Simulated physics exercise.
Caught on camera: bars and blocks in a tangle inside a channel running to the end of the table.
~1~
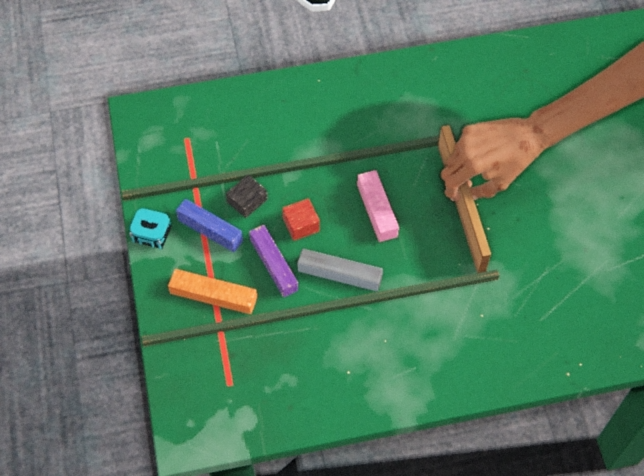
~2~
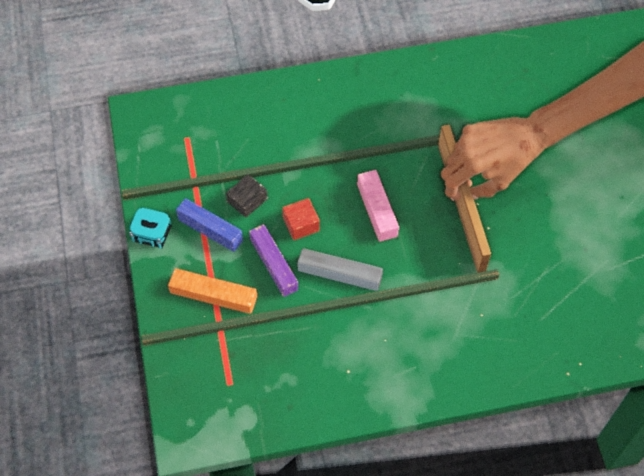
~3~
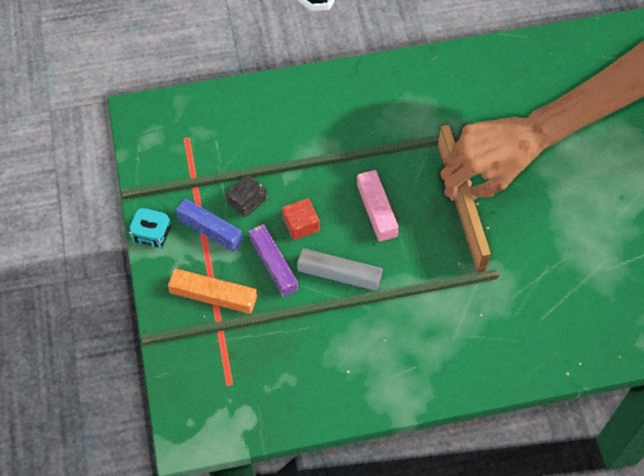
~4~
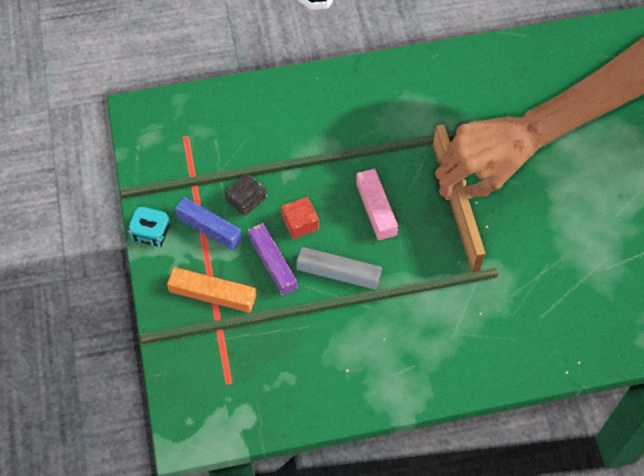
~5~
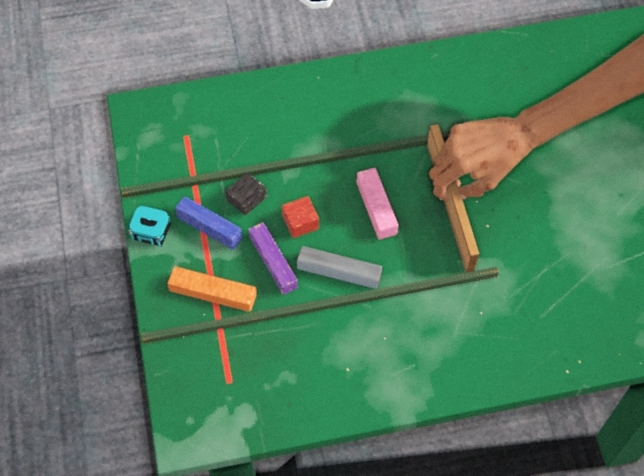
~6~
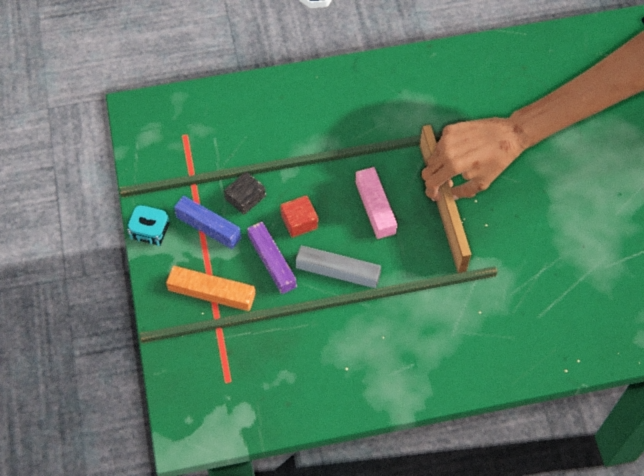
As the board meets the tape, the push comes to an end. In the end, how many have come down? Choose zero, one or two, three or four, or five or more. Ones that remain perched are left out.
By the end, one or two have come down.
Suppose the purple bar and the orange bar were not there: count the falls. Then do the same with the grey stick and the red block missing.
First try: 1 fallen; other try: 0.
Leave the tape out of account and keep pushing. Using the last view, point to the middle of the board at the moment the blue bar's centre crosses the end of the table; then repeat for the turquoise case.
Points: About (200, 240) and about (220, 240).
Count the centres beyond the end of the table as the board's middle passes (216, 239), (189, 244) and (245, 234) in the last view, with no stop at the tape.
Taking the places in turn, the counts are 1, 3 and 0.
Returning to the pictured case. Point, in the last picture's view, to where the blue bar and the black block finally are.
In the last view, the middles sit near (133, 237) and near (162, 199).
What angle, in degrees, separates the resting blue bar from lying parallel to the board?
The angle comes out near 15 degrees.
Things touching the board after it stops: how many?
2 of them.
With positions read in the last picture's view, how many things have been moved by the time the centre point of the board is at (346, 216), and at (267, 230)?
First 3 and then 7.
A little later, none off yet; turquoise case at rest near (149, 226); orange bar at rest near (211, 288); blue bar at rest near (208, 223).
Next, none off yet; turquoise case at rest near (149, 226); orange bar at rest near (210, 289); blue bar at rest near (202, 224).
Later still, none off yet; turquoise case moving near (145, 226); orange bar shifted a little near (172, 291); blue bar shifted a little near (169, 234).
When it is over, the number that fall off is one or two; down, turquoise case.
